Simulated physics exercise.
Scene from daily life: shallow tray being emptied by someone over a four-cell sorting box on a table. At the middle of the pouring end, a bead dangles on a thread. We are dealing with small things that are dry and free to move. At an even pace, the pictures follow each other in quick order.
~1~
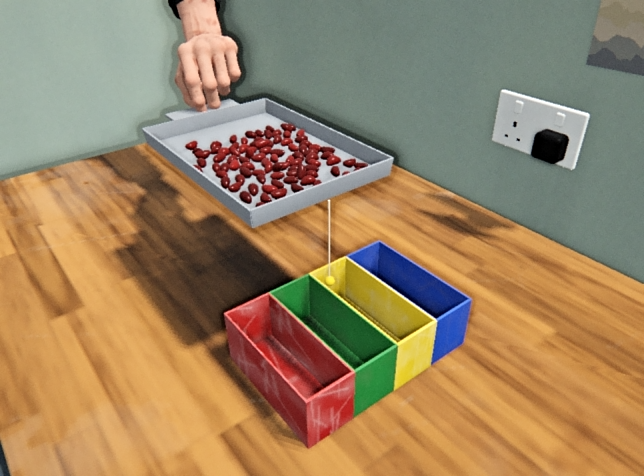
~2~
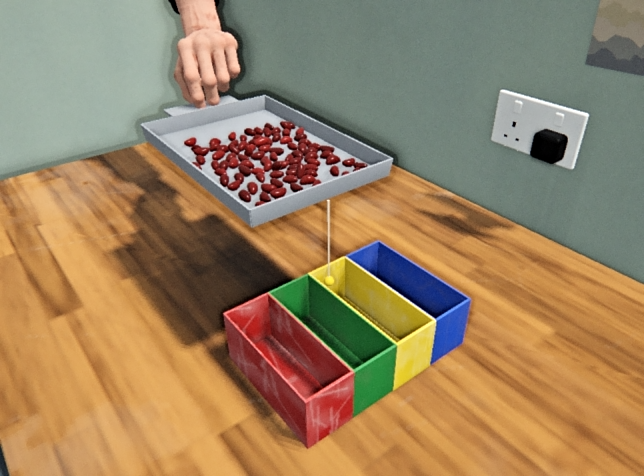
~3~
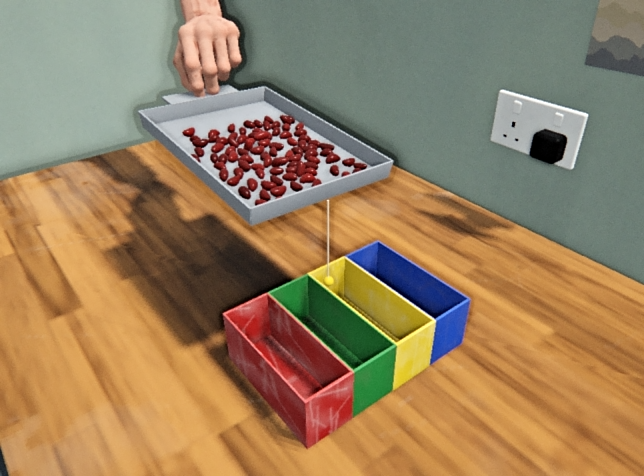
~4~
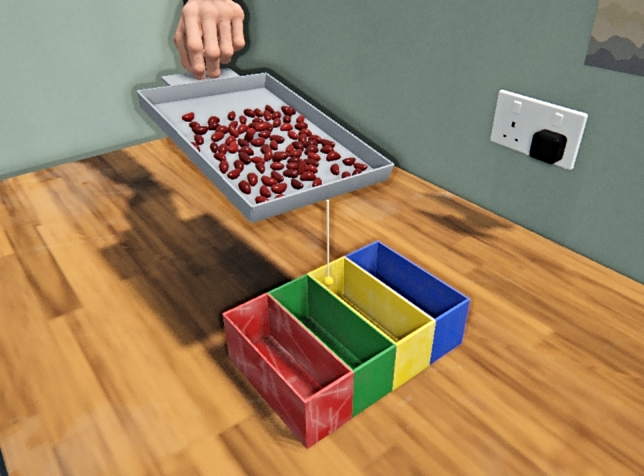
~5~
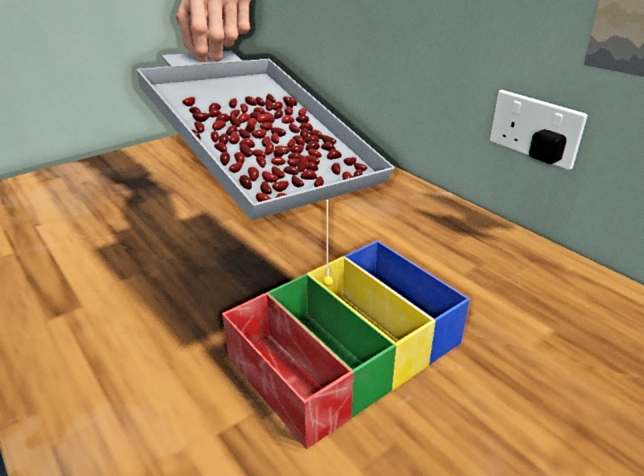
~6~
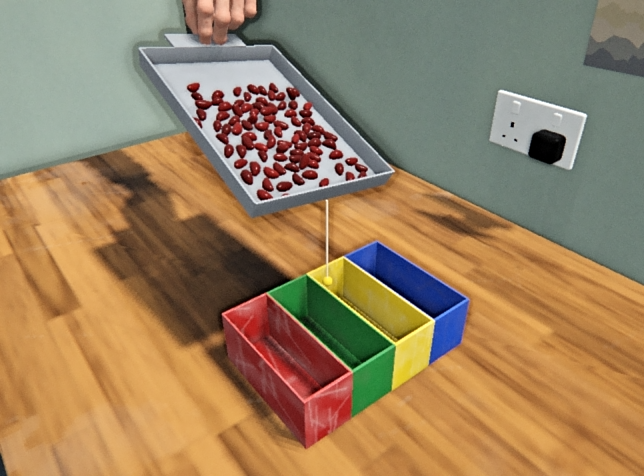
A hand steadily raised the back of a grey tray of red kidney beans above a red, green, yellow and blue box, and the tray slanted more steeply while only a few beans shifted.
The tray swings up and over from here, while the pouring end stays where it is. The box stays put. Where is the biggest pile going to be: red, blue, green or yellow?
In blue.
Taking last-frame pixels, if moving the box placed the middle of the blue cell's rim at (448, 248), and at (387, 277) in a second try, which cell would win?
The first time it is the green cell; the second time it is blue.
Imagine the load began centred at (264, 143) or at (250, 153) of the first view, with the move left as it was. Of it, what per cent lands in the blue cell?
Roughly 60 and 50 percent, in that order.
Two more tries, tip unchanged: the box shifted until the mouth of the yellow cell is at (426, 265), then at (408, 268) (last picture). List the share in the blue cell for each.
About 0 and 0 per cent respectively.
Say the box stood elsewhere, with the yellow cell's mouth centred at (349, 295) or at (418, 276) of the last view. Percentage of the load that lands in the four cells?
In turn about 90 and about 100 percent.
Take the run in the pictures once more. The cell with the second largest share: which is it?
Rank 2: That yellow cell.
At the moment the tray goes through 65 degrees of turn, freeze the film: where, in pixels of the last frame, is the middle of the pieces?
At about (334, 142).
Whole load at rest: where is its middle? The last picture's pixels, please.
Once nothing moves, the middle sits near (402, 331).
Shortly afterwards, tray tipped steeply; the whole lot on the tray.
Next, tray tipped past a quarter turn; all but a few on the tray; a little in the blue cell; only a few in the green cell.
Some moments later, tray tipped past a quarter turn; near half in the blue cell; near a third in the yellow cell; a little in the green cell; only a few in the red cell; only a few falling or outside the box.
In the end, tray tipped past a quarter turn; near half in the blue cell; near a third in the yellow cell; a little in the green cell; only a few in the red cell; only a few outside the box.
